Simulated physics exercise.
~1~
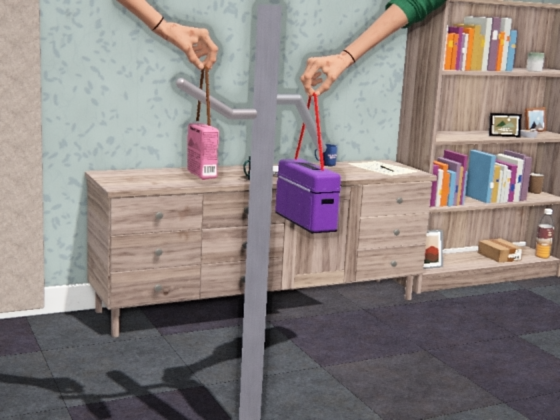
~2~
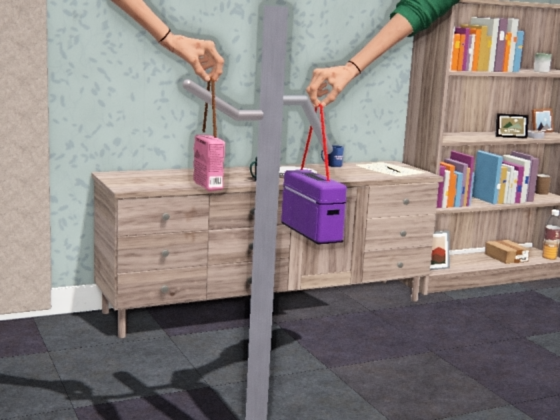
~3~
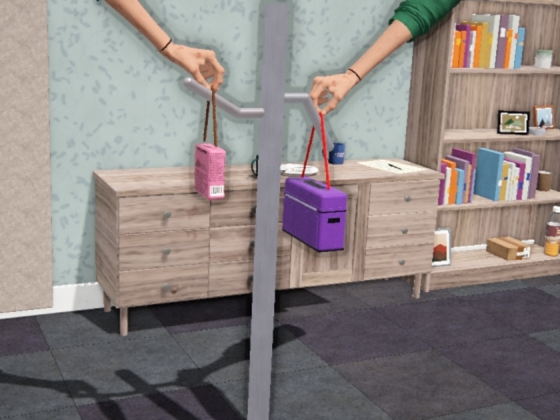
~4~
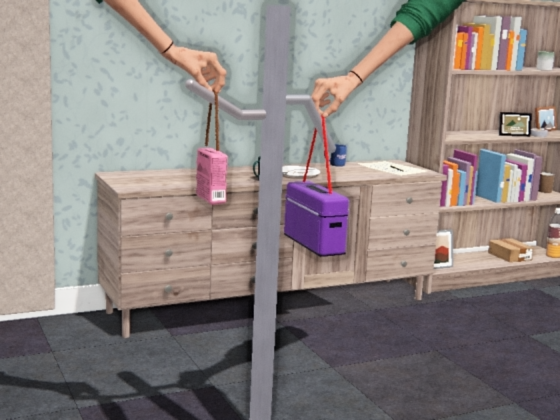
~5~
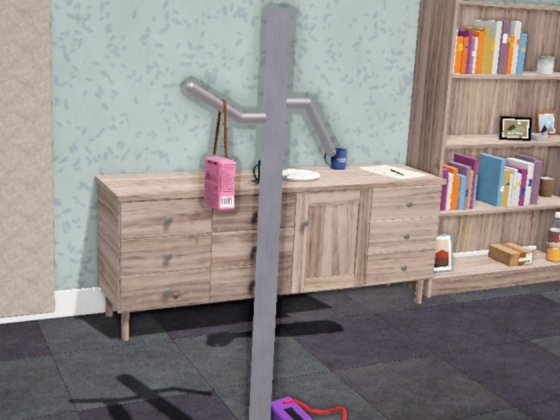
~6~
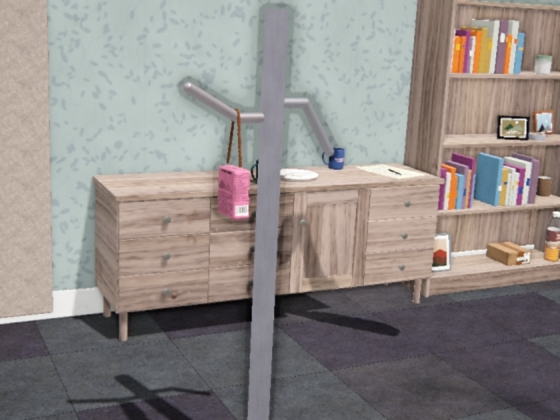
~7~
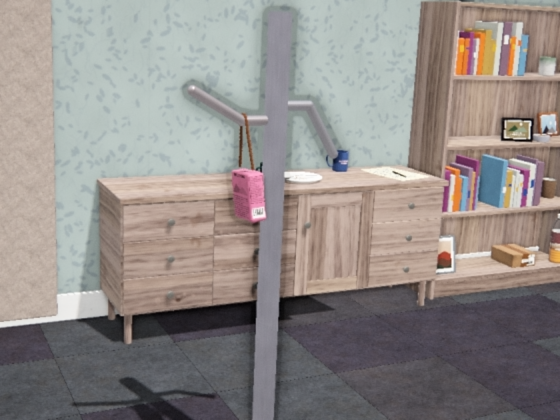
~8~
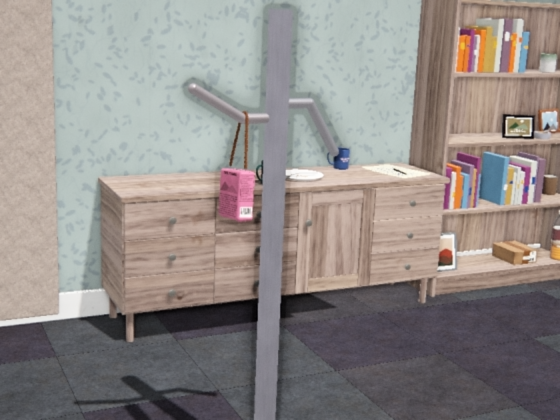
Two hands hanging a pink pouch and a purple case on a stand, the case dropping to the floor, the pouch staying.
